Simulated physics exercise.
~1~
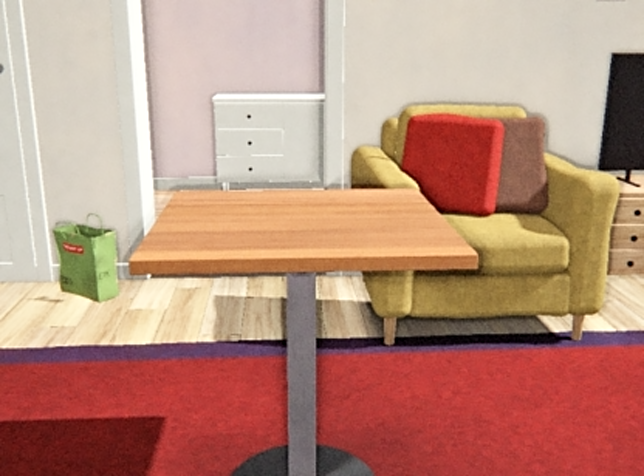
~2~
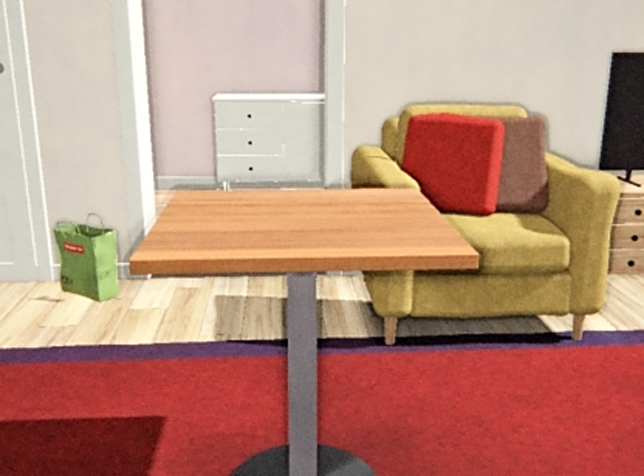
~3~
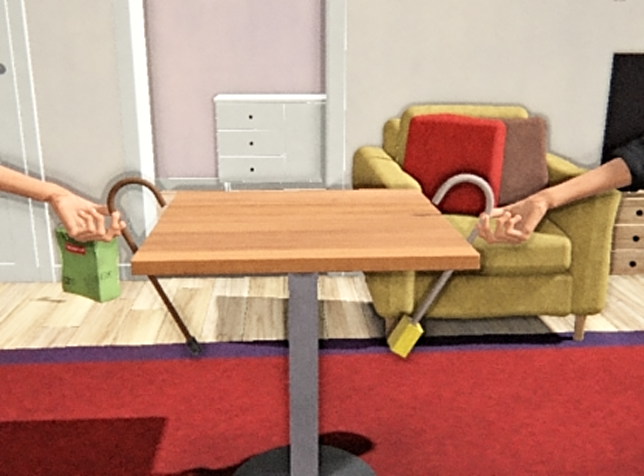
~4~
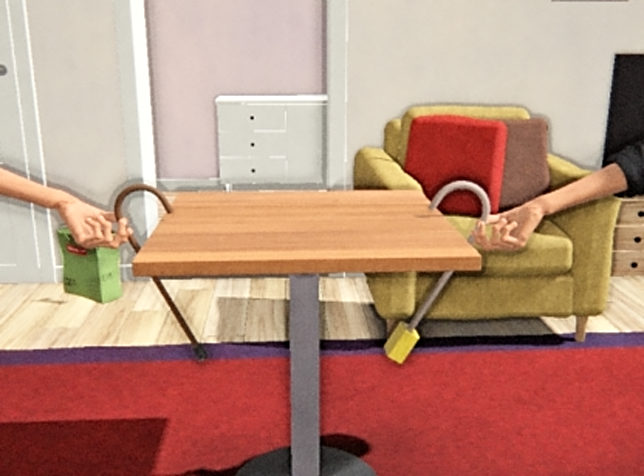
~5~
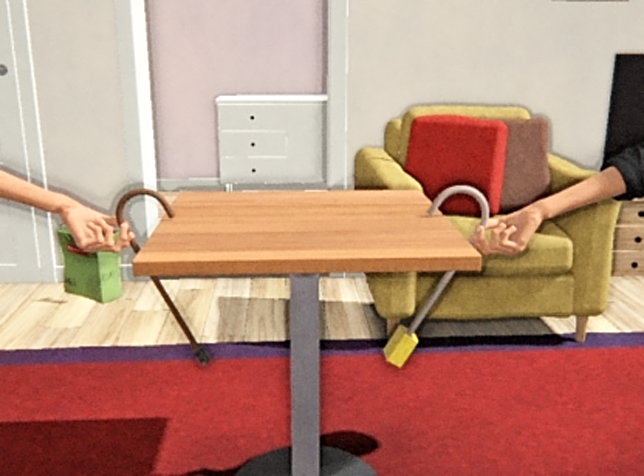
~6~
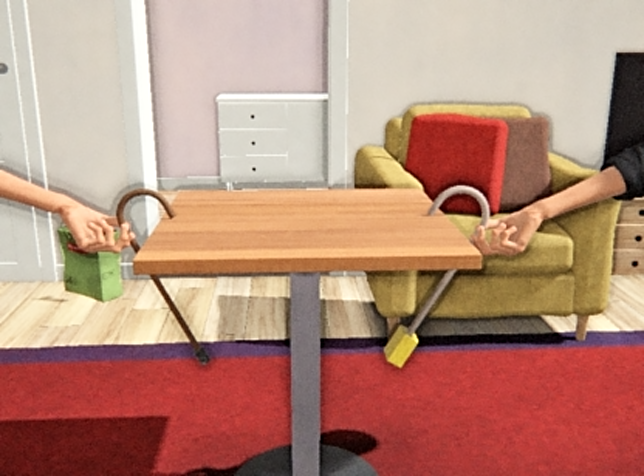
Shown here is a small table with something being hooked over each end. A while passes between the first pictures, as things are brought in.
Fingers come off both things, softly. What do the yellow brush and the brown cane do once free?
In the end the yellow brush stays on, the brown cane stays on.
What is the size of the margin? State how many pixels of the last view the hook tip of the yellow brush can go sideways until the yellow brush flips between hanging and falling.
Shift it right by 16 pixels.
Then, 0.28 s past the last view, yellow brush at rest near (425, 272); brown cane at rest near (178, 275).
Finally, the yellow brush remains in place, near (425, 272); the brown cane remains in place, near (179, 275).
